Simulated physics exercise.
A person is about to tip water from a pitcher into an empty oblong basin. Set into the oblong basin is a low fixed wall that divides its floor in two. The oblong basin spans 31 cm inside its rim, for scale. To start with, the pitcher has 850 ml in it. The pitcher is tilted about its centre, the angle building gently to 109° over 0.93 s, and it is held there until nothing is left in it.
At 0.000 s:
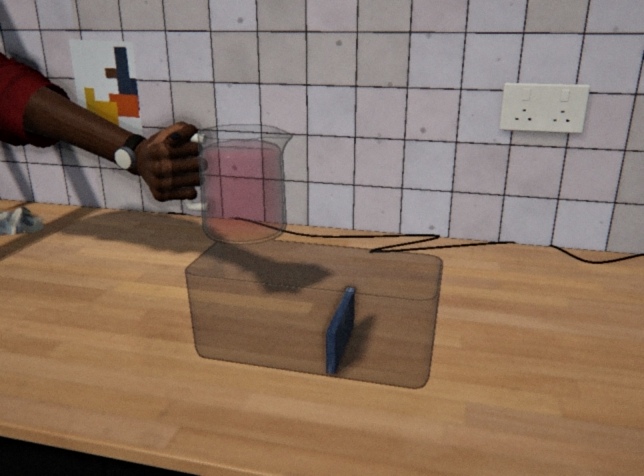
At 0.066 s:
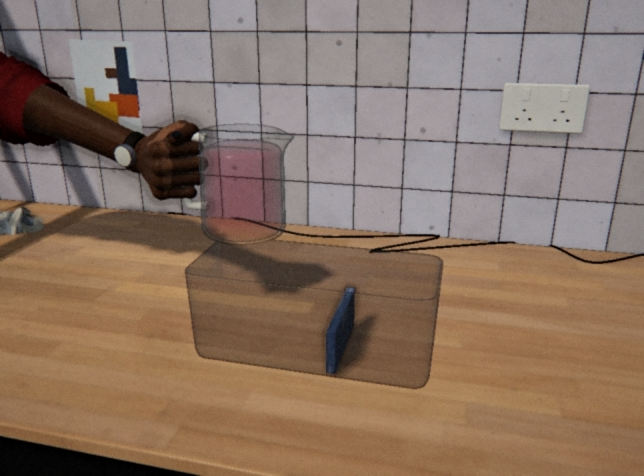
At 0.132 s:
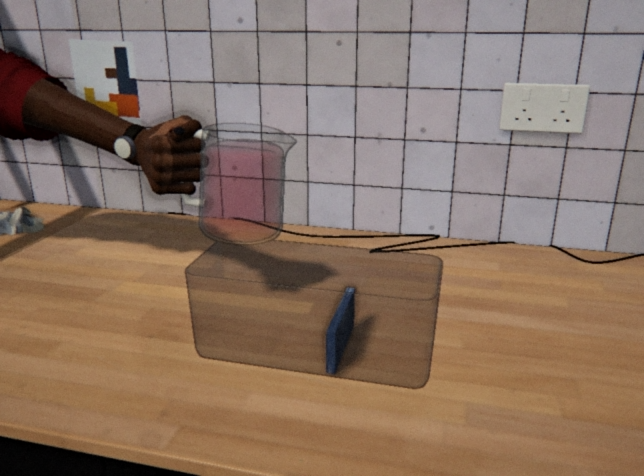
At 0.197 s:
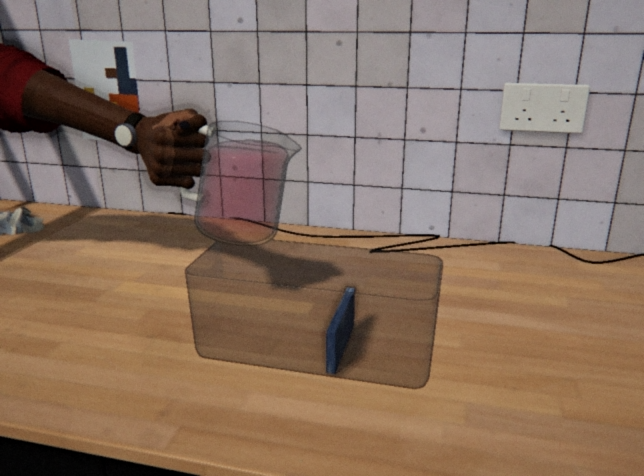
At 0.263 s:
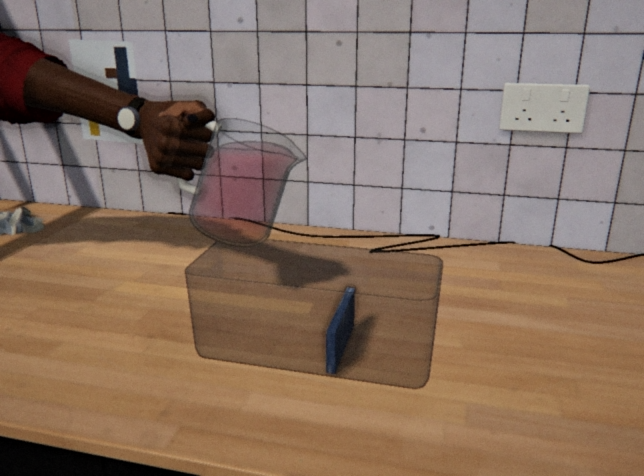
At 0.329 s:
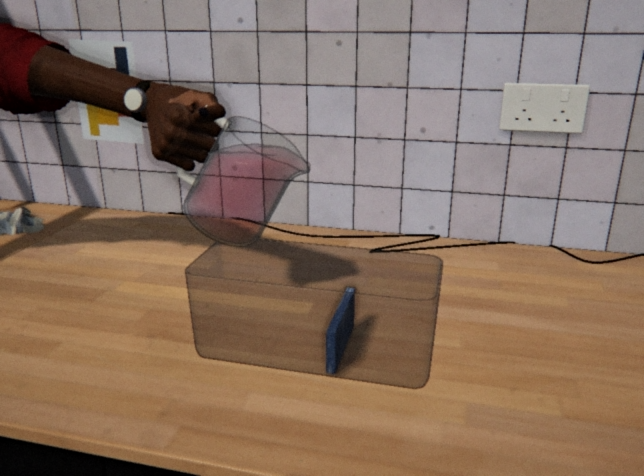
A wooden countertop against a wall of pale square tiles, with a white double socket at the upper right, is seen from slightly above by a still camera. A hand with a watch and red sleeve holds a clear pitcher of pink liquid at the left, behind a transparent oblong basin containing a small upright blue panel. The hand gradually tilts the pitcher rightward, and the liquid shifts inside towards its spout.
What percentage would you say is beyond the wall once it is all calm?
I would put it at about 47 per cent.
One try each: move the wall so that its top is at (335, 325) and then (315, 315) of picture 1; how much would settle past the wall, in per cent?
Respectively 65 and 90 %.
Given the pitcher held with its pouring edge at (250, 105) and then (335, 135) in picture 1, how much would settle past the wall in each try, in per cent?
First 0, then 90 per cent.
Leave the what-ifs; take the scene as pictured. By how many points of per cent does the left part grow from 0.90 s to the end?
Roughly 24 percent.
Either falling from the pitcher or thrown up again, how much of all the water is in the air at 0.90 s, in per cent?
10 per cent or so.
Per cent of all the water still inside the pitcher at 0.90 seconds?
Close to 20 percent of the whole amount.
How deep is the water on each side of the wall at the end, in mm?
Around 20 mm deep on the left, around 28 mm deep on the right.
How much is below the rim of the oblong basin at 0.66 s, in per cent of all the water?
Around 16 percent.
Then, 0.66 s in, the tilt is 88° and 67 per cent is still to pour, 2 is left of the wall and 15 right of it.
Then, 0.90 s in, the tilt is 109° and 19 per cent is still to pour, 28 is left of the wall and 44 right of it.
Then, 1.15 s in, the tilt is 109° and 2 per cent is still to pour, 49 is left of the wall and 47 right of it.
Then, 1.43 s in, the tilt is 109° and 0 per cent is still to pour, 53 is left of the wall and 47 right of it.
Finally, 53 per cent lies left of the wall, 47 right of it and 0 outside.
